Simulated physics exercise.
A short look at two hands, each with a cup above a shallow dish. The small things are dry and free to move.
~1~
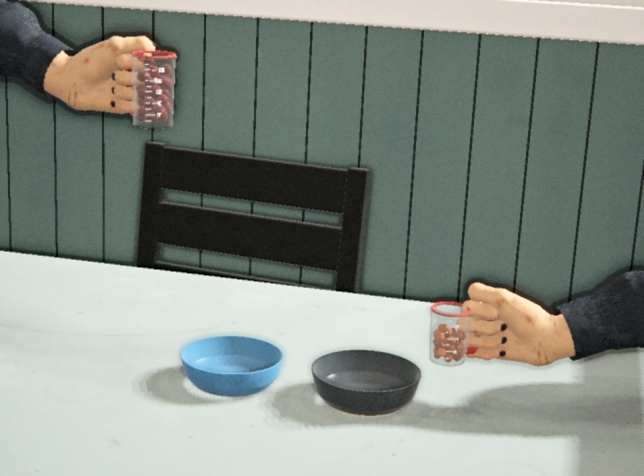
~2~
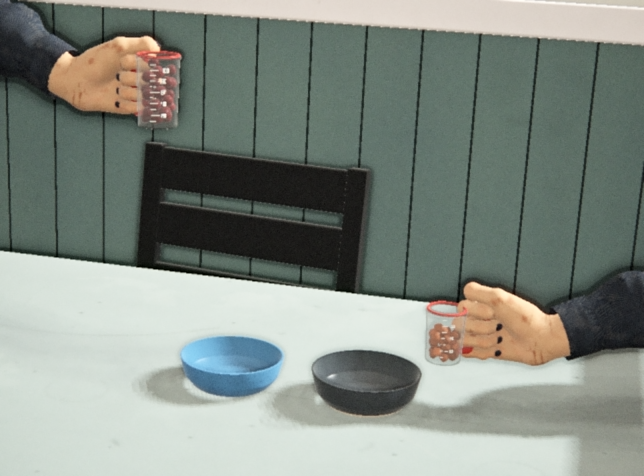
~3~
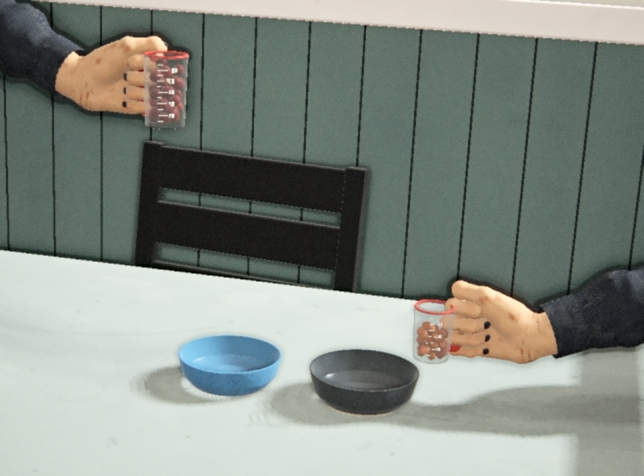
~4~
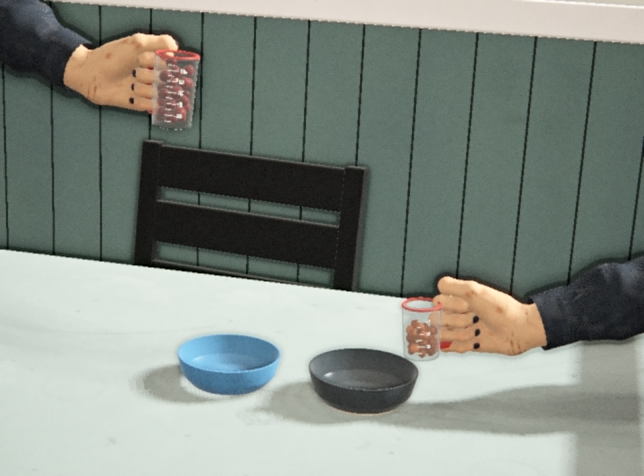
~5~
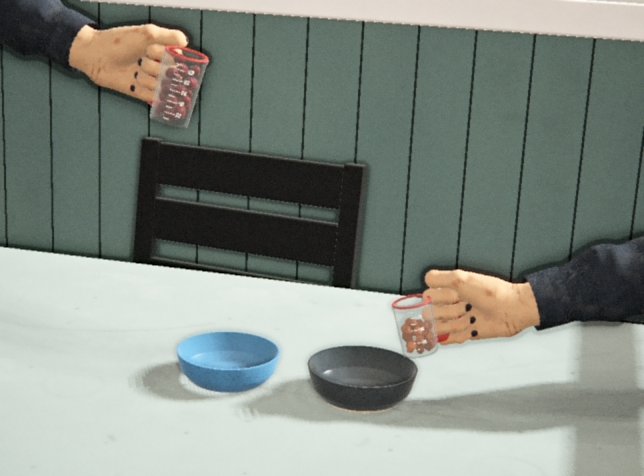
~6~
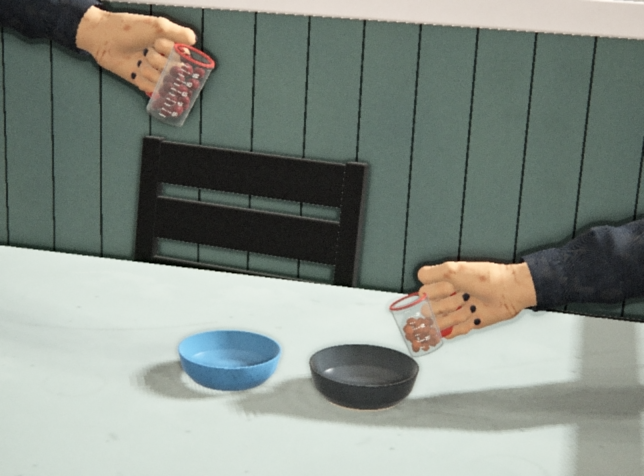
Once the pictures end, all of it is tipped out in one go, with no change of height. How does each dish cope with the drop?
On the left the dish lets several get away, on the right it catches the lot.
Then, 0.43 s later than the last frame, left, every one still in the cup; right, every one still in the cup.
Then, 0.89 s later than the last frame, left, every one still in the cup; right, every one still in the cup.
Then, 1.43 s later than the last frame, left, roughly a quarter still in the cup, about a tenth in the dish, roughly two thirds in the air; right, every one in the dish.
When it is over, left, roughly half in the dish, roughly half outside the dish; right, every one in the dish, not one outside the dish.
